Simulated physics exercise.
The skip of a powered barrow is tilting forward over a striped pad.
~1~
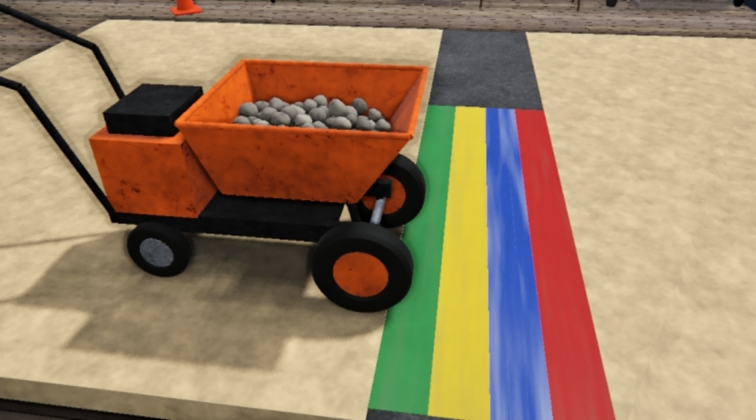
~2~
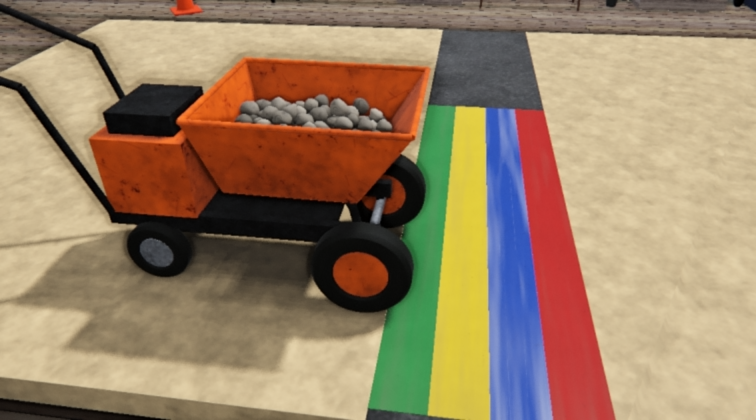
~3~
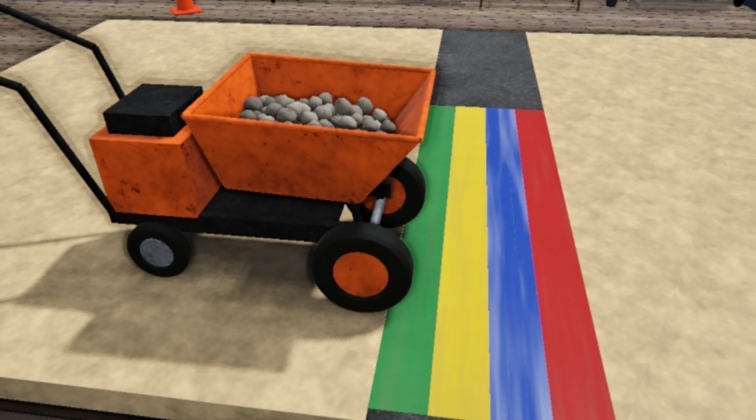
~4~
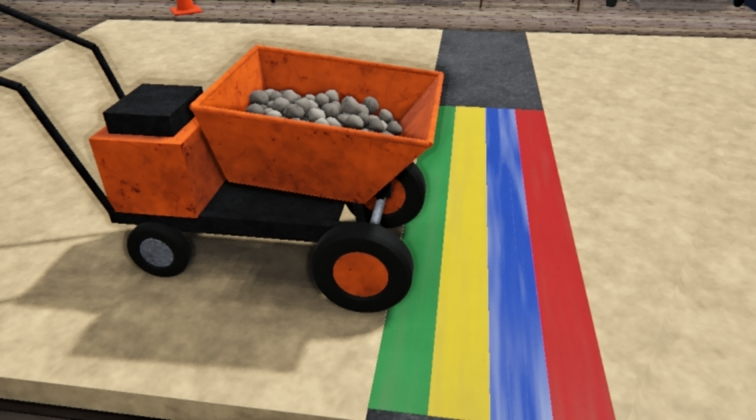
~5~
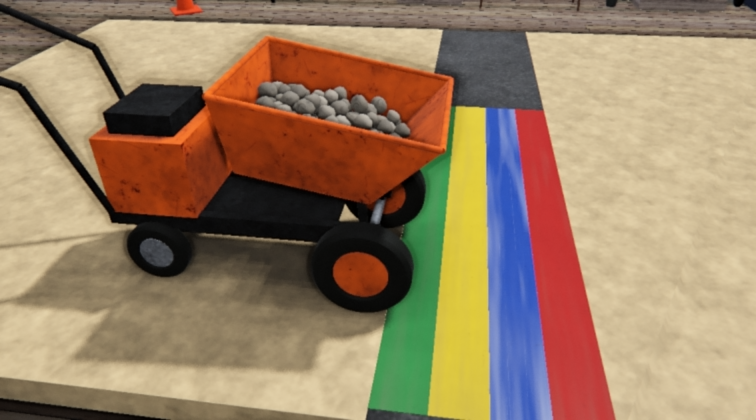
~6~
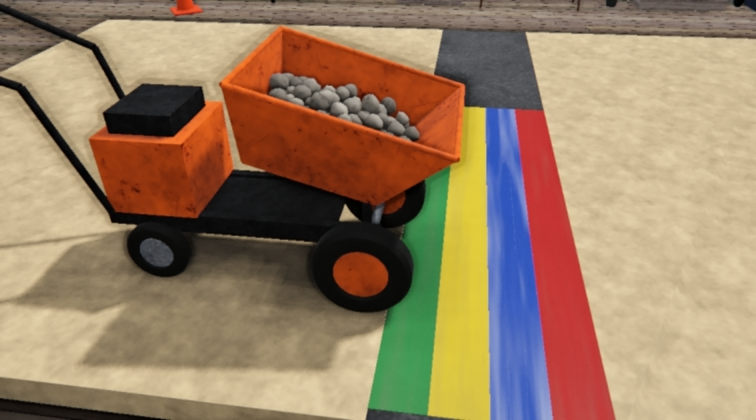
An orange skip of grey pebbles tilts gradually forward on a barrow beside coloured stripes.
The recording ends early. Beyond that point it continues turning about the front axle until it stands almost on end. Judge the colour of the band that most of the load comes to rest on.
Most of it rests on the red band.
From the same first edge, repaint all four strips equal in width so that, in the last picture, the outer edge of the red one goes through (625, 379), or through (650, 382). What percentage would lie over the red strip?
The first painting gives around 40 per cent, the second around 30 per cent.
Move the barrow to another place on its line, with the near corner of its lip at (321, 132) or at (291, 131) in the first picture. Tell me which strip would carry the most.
Try one: The yellow strip; try two: Yellow.
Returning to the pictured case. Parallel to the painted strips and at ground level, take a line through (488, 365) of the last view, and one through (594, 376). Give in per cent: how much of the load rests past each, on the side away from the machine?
Around 90 per cent for the first, around 30 per cent for the second.
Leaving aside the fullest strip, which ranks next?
The runner-up is the blue one.
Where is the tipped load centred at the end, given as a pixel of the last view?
The centre comes to rest close to (558, 269).
Soon after the last picture, skip tipped steeply; all in the skip.
A little later, skip tipped right over; most in the skip; a stray few over the blue strip; a small part over the red strip.
Later still, skip tipped right over; about a quarter in the skip; a small part over the blue strip; about a third over the red strip; about a quarter off the paint.
By the end, skip tipped right over; a small part in the skip; none over the green strip; none over the yellow strip; about a quarter over the blue strip; about a third over the red strip; about a quarter off the paint.
